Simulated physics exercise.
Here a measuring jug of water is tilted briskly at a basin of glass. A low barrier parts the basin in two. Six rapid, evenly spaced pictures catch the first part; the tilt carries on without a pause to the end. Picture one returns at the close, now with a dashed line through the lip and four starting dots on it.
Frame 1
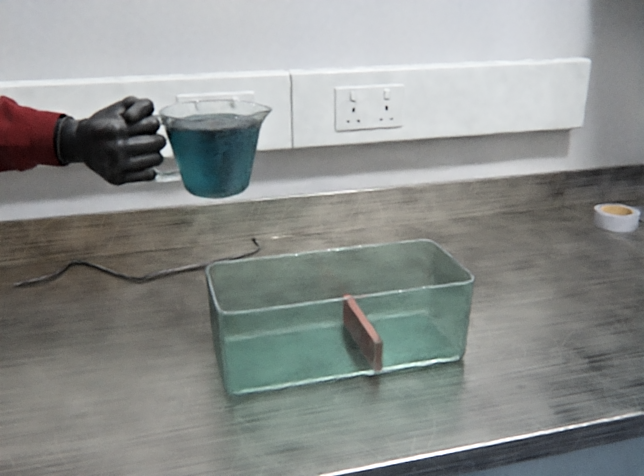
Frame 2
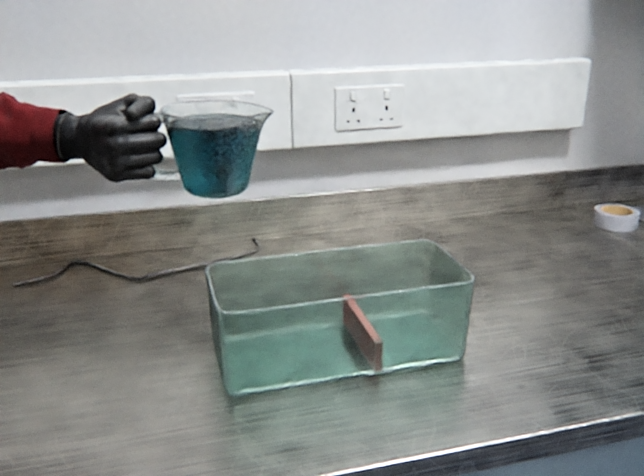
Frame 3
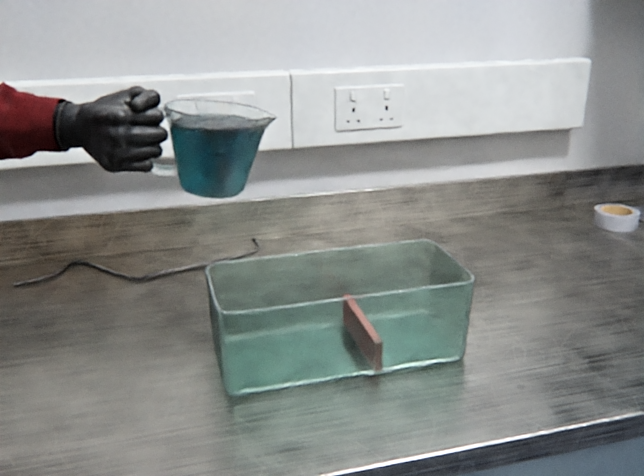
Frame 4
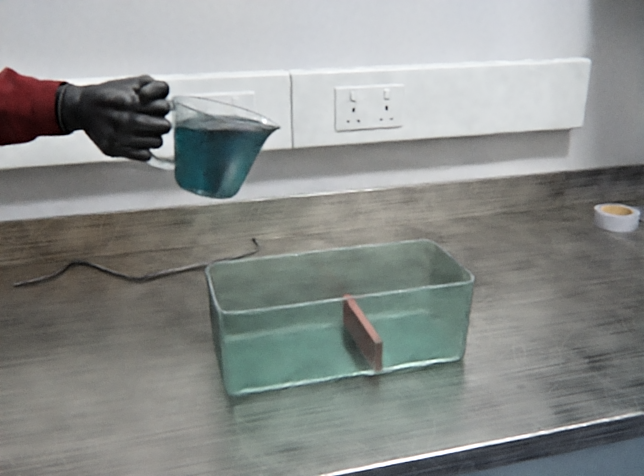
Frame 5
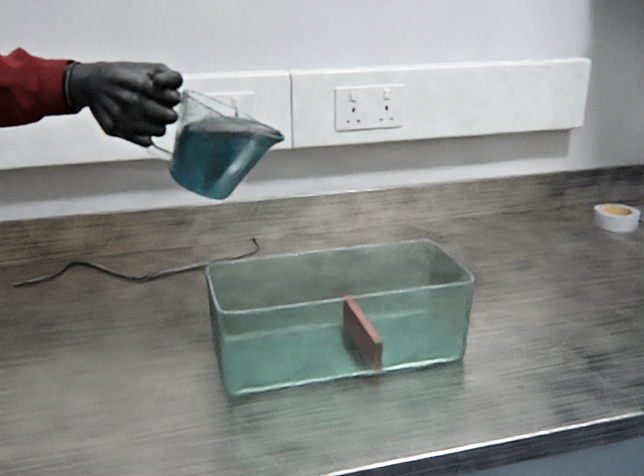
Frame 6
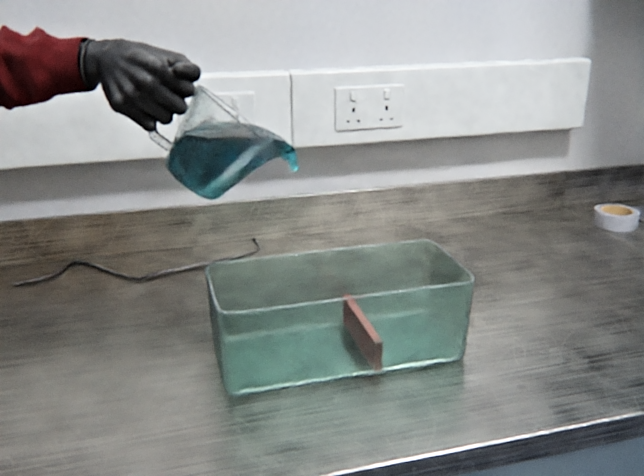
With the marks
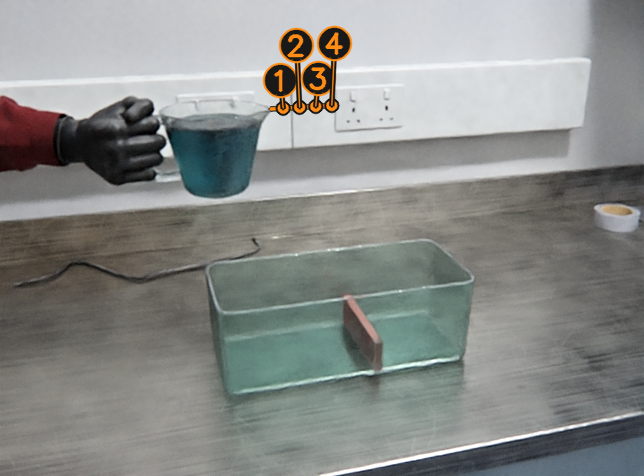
A black-gloved hand tilts a jug rightward above a divided glass basin until blue water leaves its lip.
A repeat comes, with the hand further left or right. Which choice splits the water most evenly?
Spot 3.
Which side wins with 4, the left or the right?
The right one.
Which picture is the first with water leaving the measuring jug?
In picture 5.
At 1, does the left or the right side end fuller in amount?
The left one.
On the marked copy, 1 at (283, 108); 2 at (299, 107); 3 at (315, 106); 4 at (331, 105).
Choosing 1, about 87 % ends left of the wall and 8 % right of it; 5 % is lost outside.
Choosing 2, about 70 % ends left of the wall and 25 % right of it; 4 % is lost outside.
Choosing 3, about 54 % ends left of the wall and 44 % right of it.
Choosing 4, about 29 % ends left of the wall and 69 % right of it.
